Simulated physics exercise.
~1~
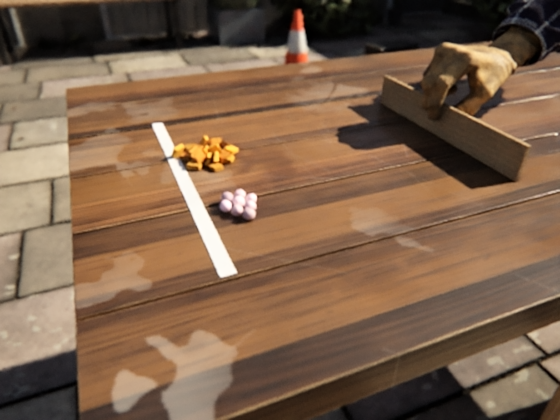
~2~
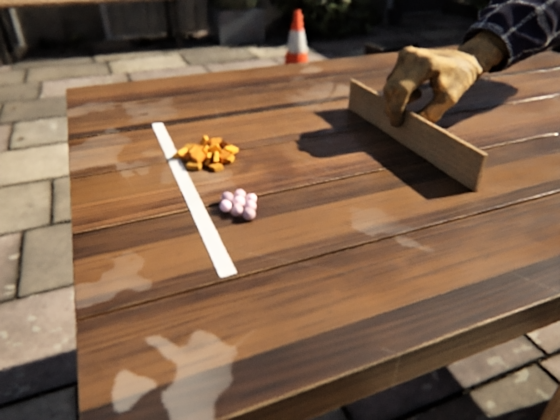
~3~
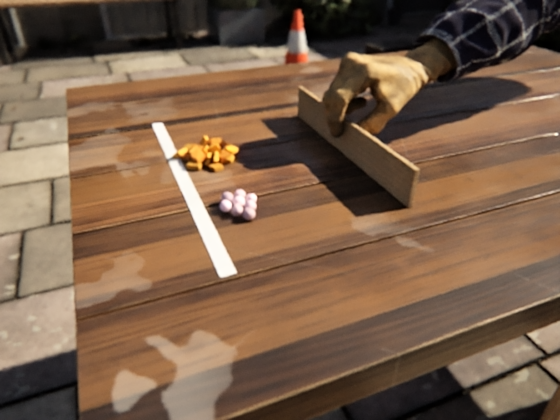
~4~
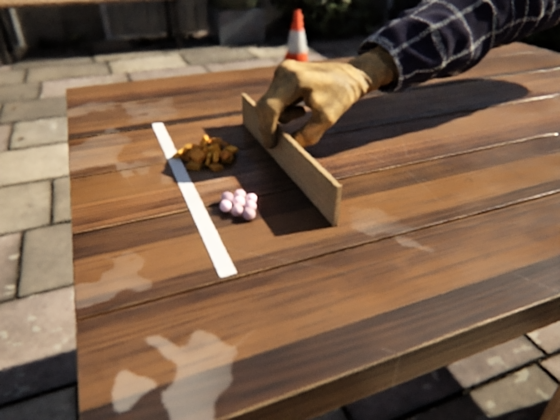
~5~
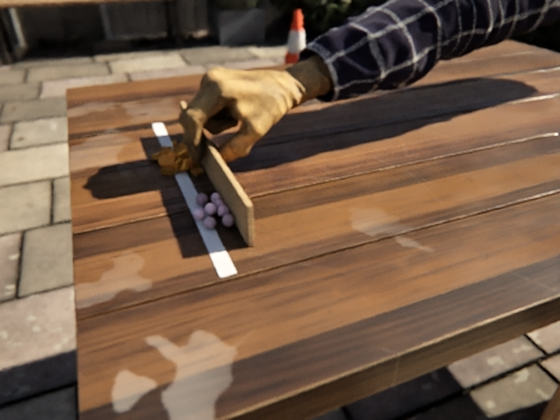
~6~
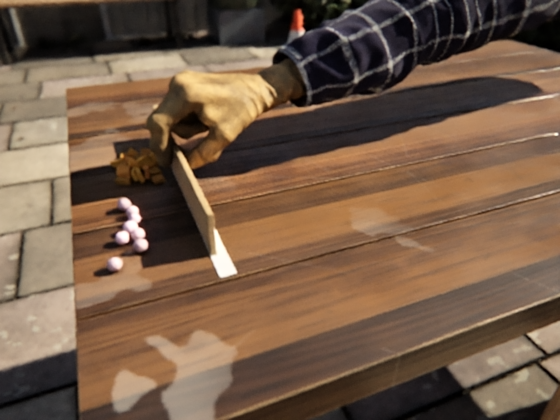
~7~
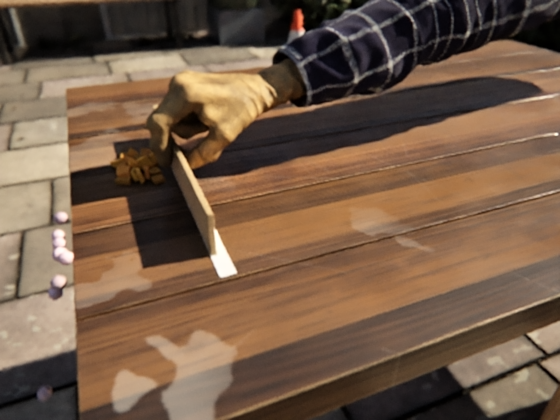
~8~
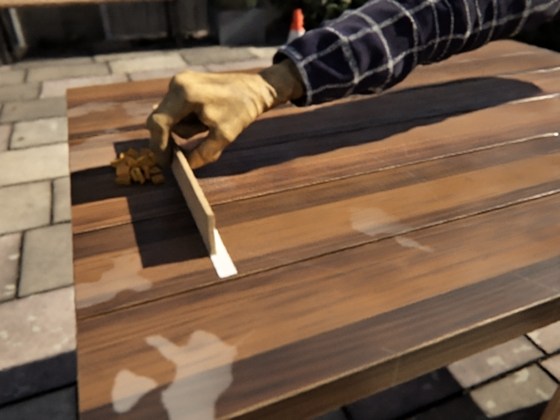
A gloved hand slides a board left to white tape, sending pink balls off the table.
